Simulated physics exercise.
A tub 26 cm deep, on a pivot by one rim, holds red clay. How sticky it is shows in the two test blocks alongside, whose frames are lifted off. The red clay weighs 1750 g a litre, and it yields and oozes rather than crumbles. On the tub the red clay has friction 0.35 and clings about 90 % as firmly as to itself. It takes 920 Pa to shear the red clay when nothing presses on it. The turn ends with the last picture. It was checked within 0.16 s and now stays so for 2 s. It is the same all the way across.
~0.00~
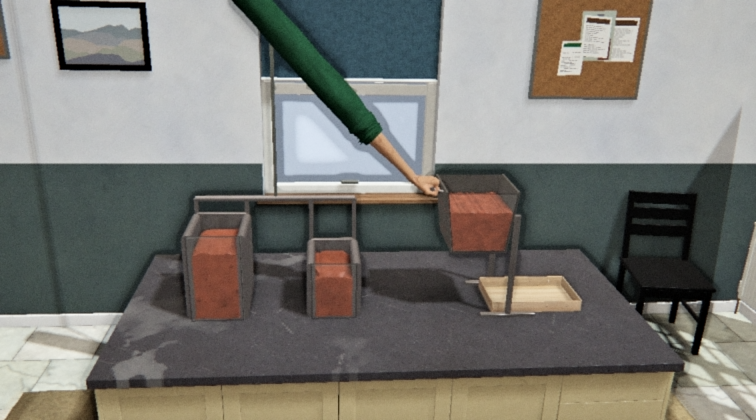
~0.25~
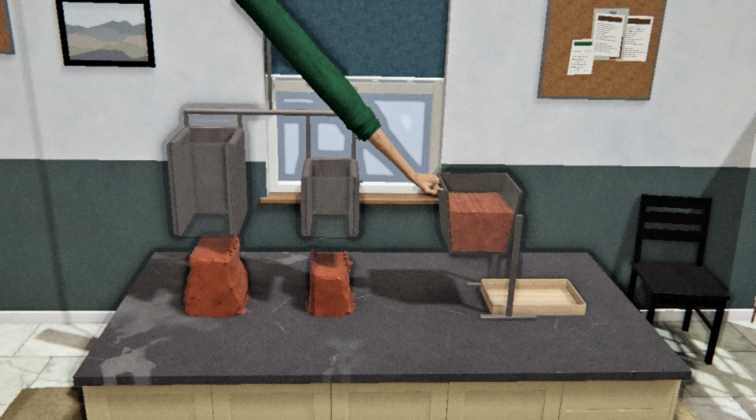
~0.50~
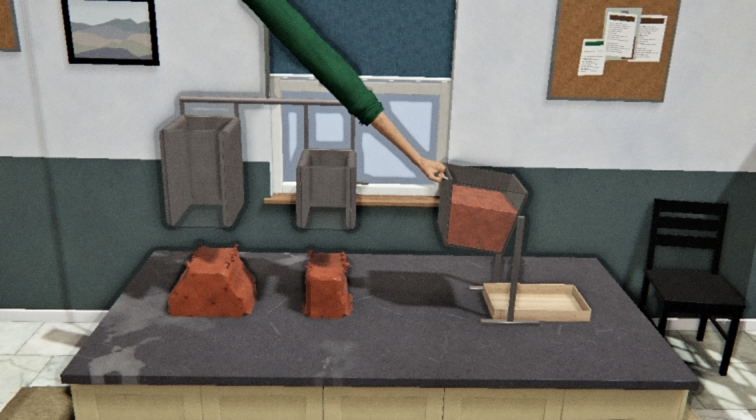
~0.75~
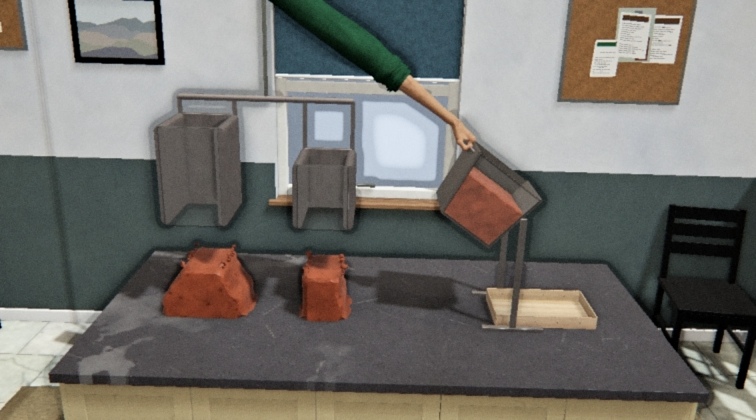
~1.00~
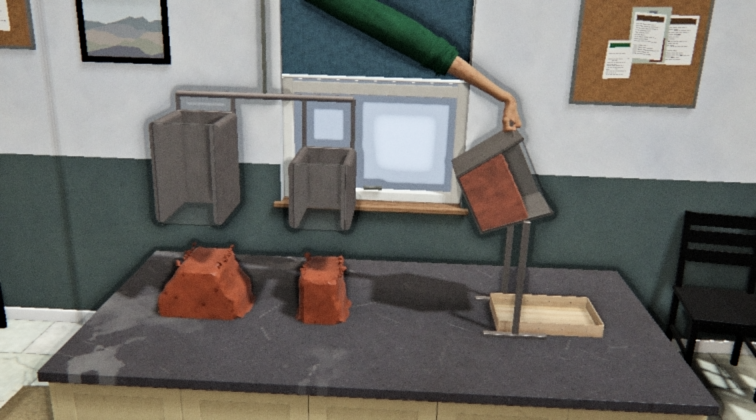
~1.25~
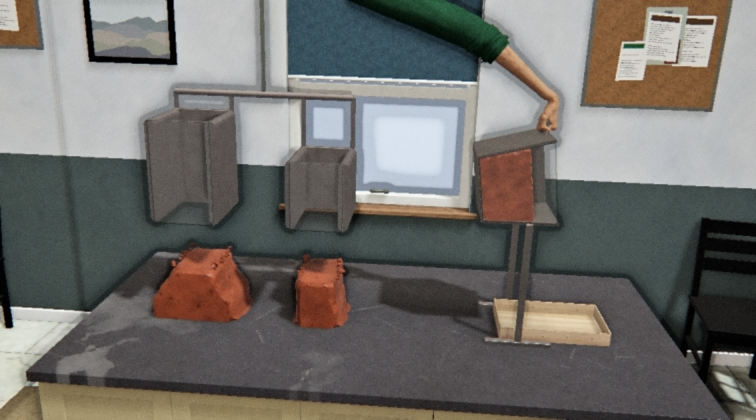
Two reddish blocks stood on a dark counter as their gray casings rose off them, and the taller one slumped and spread; then a green-sleeved arm tilted a tub of the same stuff steeply rightward.
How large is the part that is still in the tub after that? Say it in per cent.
It comes to some 100 %.
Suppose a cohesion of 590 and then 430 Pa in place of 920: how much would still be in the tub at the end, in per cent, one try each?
In turn about 75 %, 70 %.
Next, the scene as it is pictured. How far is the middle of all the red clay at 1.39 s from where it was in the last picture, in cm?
Roughly 0 cm.
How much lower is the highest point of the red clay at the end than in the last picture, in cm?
About 0 cm.
After 1.39 s, the tub is at 82 degrees and holds 100 %.
After 1.56 s, the tub is at 82 degrees and holds 100 %.
After 1.73 s, the tub is at 82 degrees and holds 100 %.
After 1.90 s, the tub is at 82 degrees and holds 100 %.
After 3.25 s, at the end, the tub is at 82 degrees and holds 100 %.
